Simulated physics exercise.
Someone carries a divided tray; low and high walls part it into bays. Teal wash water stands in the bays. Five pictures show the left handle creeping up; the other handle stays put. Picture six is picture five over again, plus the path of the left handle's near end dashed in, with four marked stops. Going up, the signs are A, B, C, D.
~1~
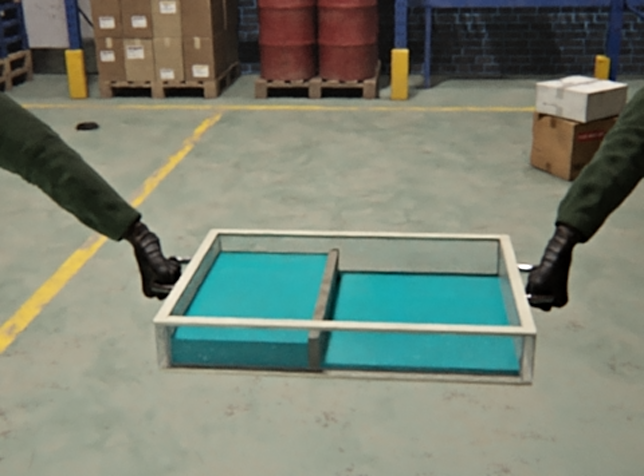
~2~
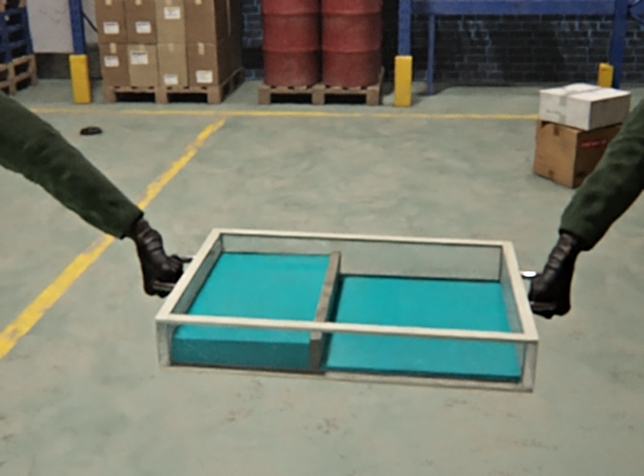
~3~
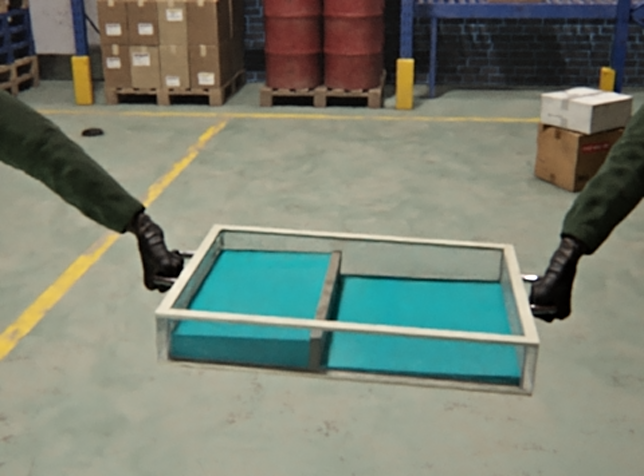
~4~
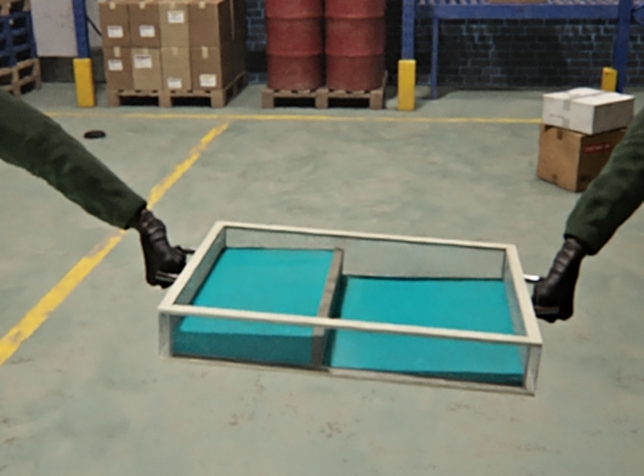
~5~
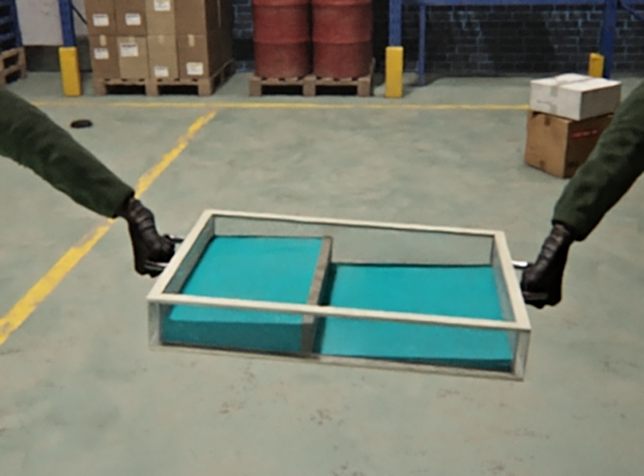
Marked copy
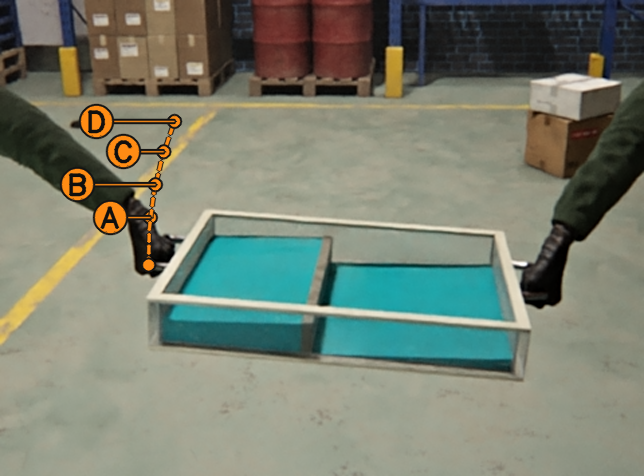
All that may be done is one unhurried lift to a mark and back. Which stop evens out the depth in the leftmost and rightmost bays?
Stop B does it best.
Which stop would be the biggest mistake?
That would be D.
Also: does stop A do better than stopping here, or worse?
Better.
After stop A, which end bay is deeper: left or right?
The left end bay.
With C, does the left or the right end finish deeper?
The right one.
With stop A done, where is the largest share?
The left bay.
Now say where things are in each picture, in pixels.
The tray is level; deepest in the left bay, at (261, 291), shallowest in the right; left handle at (164, 274), in the first picture.
Tipped about 1° down to the right; no wall is crossed; left handle at (166, 272), in the second picture.
Tipped about 2° down to the right; no wall is crossed; left handle at (167, 267), in the third picture.
Tipped about 3° down to the right; no wall is crossed; left handle at (169, 263), in the fourth picture.
Tipped about 3° down to the right; deepest in the left bay, at (254, 274), shallowest in the right; left handle at (157, 252), in the fifth picture.
In orange, A at (150, 217); B at (155, 184); C at (163, 151); D at (174, 121).
Choosing A, the left end bay stands much deeper than the other; nothing spills.
Choosing B, the two end bays stand about equally deep; nothing spills.
Choosing C, the right end bay stands much deeper than the other; almost none goes over the rim.
Choosing D, the right end bay stands a little deeper than the other; about 20 % goes over the rim.
